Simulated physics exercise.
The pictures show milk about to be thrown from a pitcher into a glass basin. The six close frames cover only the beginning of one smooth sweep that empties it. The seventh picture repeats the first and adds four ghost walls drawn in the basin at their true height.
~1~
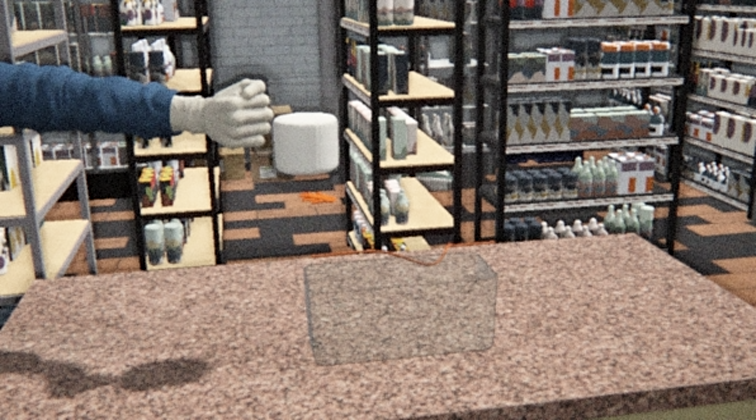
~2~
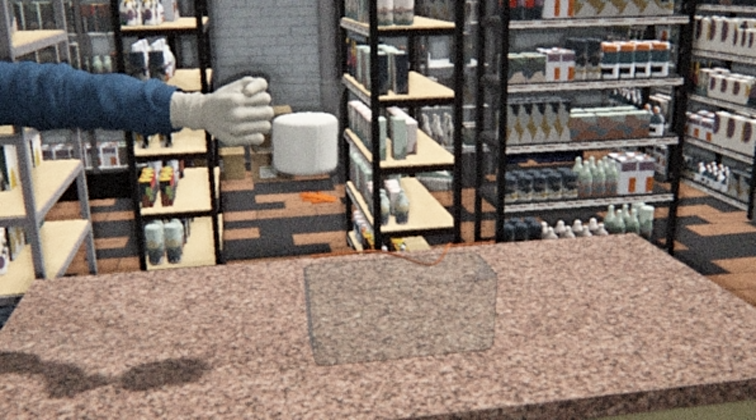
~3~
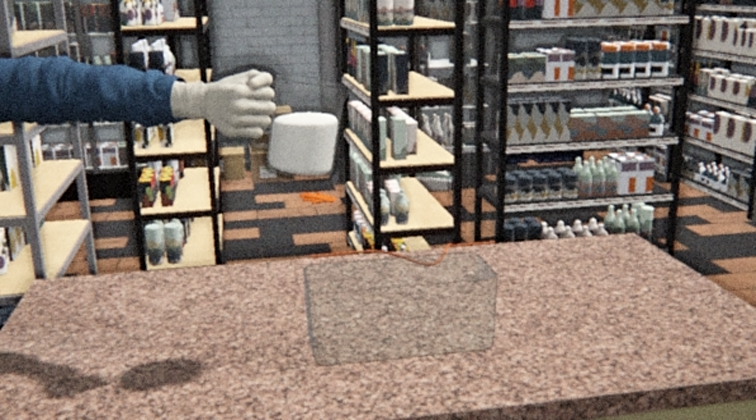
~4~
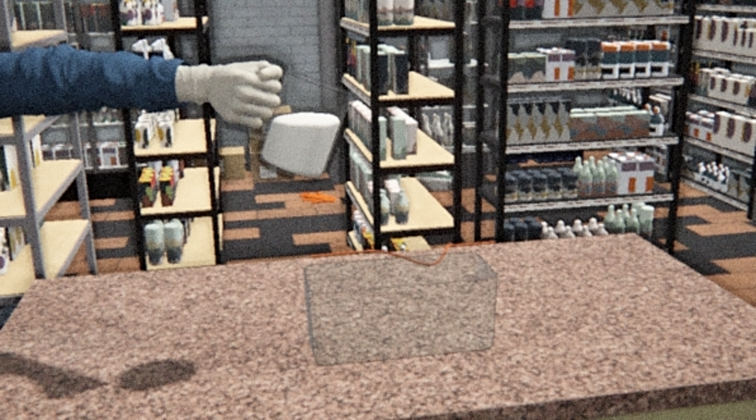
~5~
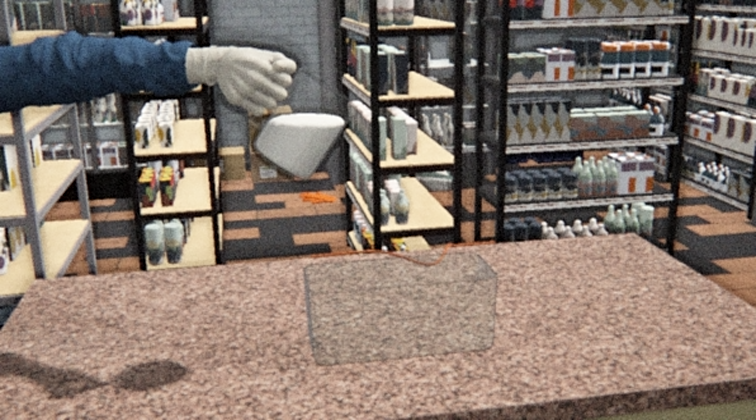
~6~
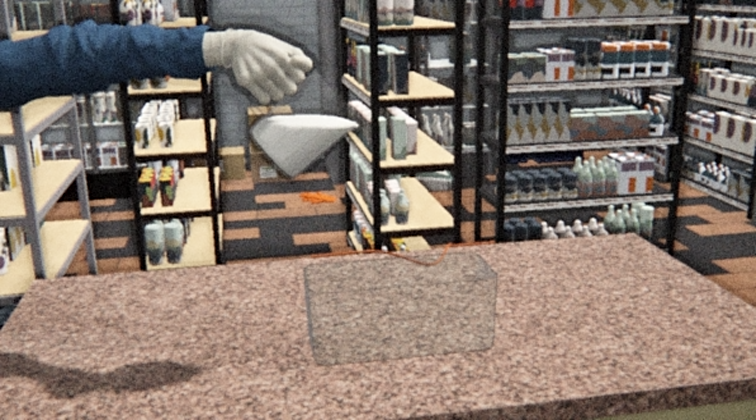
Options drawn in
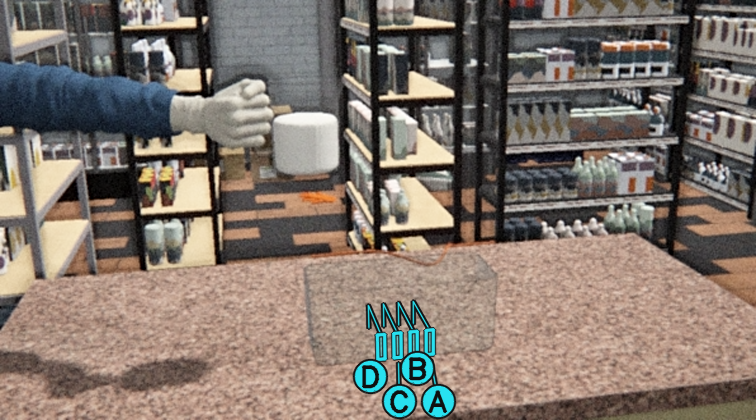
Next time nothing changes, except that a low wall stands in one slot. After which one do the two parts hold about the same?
A works best here.
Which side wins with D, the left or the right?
The right one.
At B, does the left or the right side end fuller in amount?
More ends on the right.
On the marked copy, A at (430, 359); B at (414, 361); C at (398, 363); D at (382, 364).
Choosing A, about 54 % ends left of the wall and 44 % right of it.
Choosing B, about 9 % ends left of the wall and 88 % right of it; 3 % is lost outside.
Choosing C, about 9 % ends left of the wall and 88 % right of it; 3 % is lost outside.
Choosing D, about 8 % ends left of the wall and 88 % right of it; 4 % is lost outside.
